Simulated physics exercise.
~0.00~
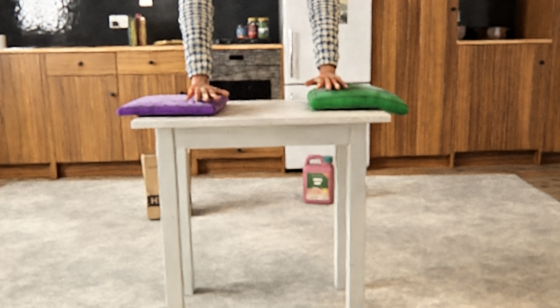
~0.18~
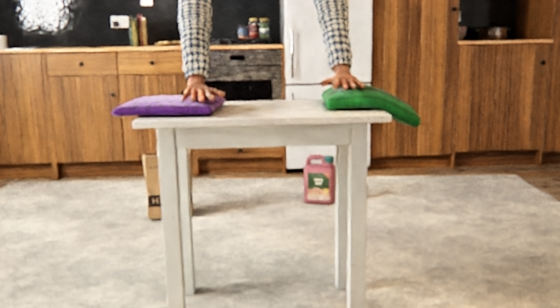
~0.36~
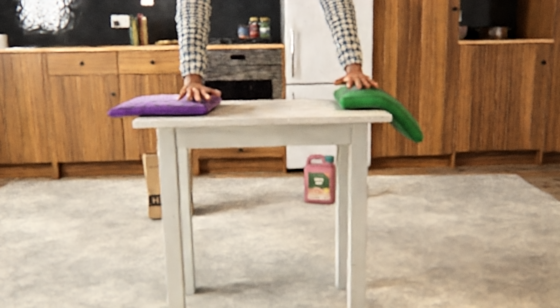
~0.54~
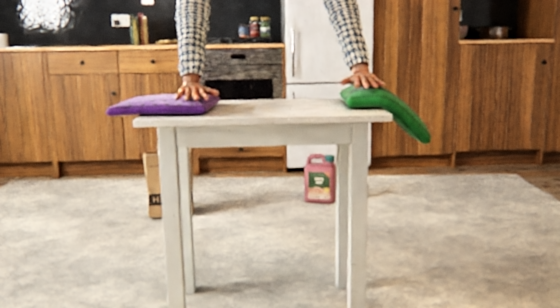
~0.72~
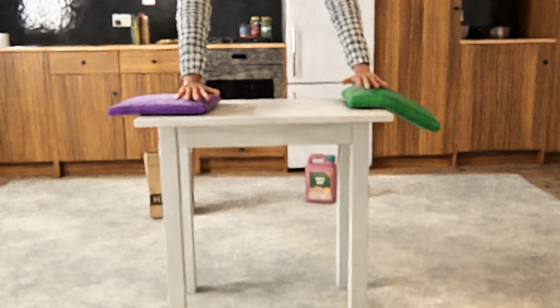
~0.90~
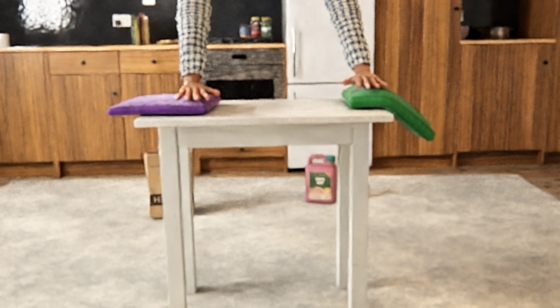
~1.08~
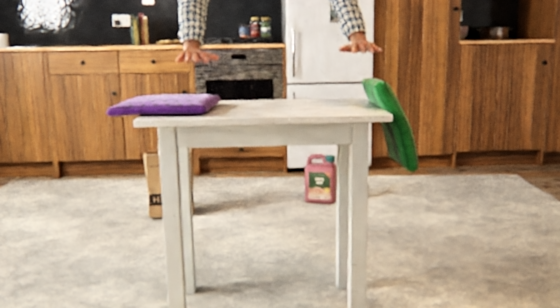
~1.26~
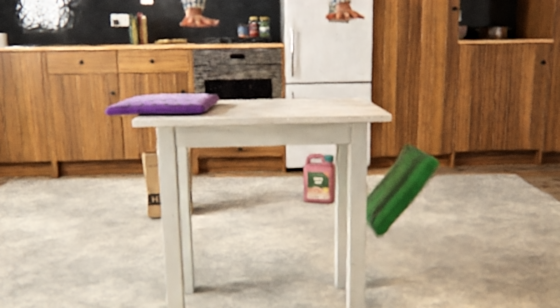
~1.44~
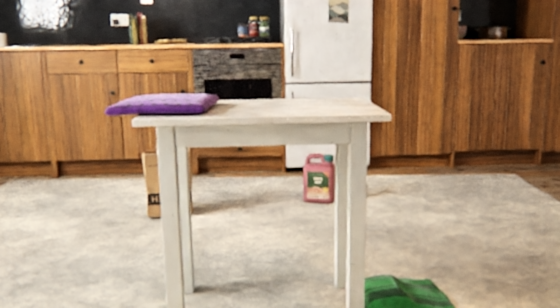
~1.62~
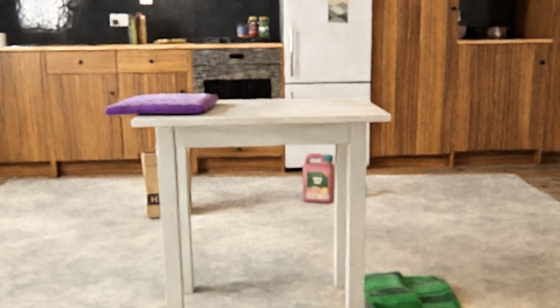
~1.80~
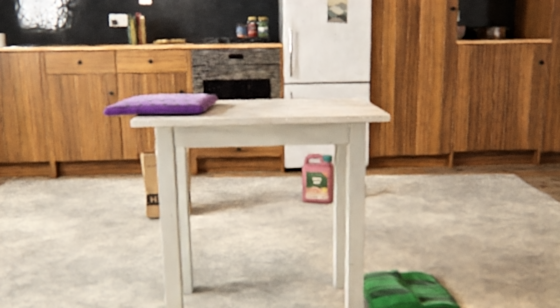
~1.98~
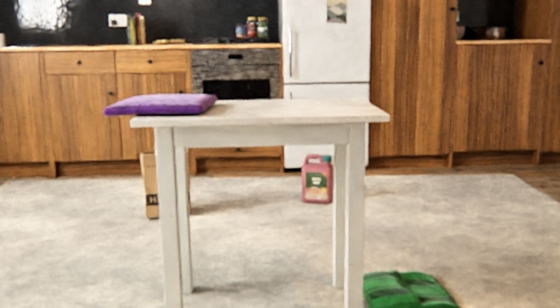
A small whitish table stands on a grey floor in a kitchen with wooden cabinets and a white fridge, seen from the front by a slightly swaying camera. A person in checked sleeves presses one hand on a purple pad at the left end and the other on a green folded blanket at the right. The hands slide both items outward, the green one drooping further over its edge, then hold still. As the hands lift away, the blanket tips, slips off and drops. It ends crumpled on the floor, while the purple pad stays on the tabletop, jutting over the left end.
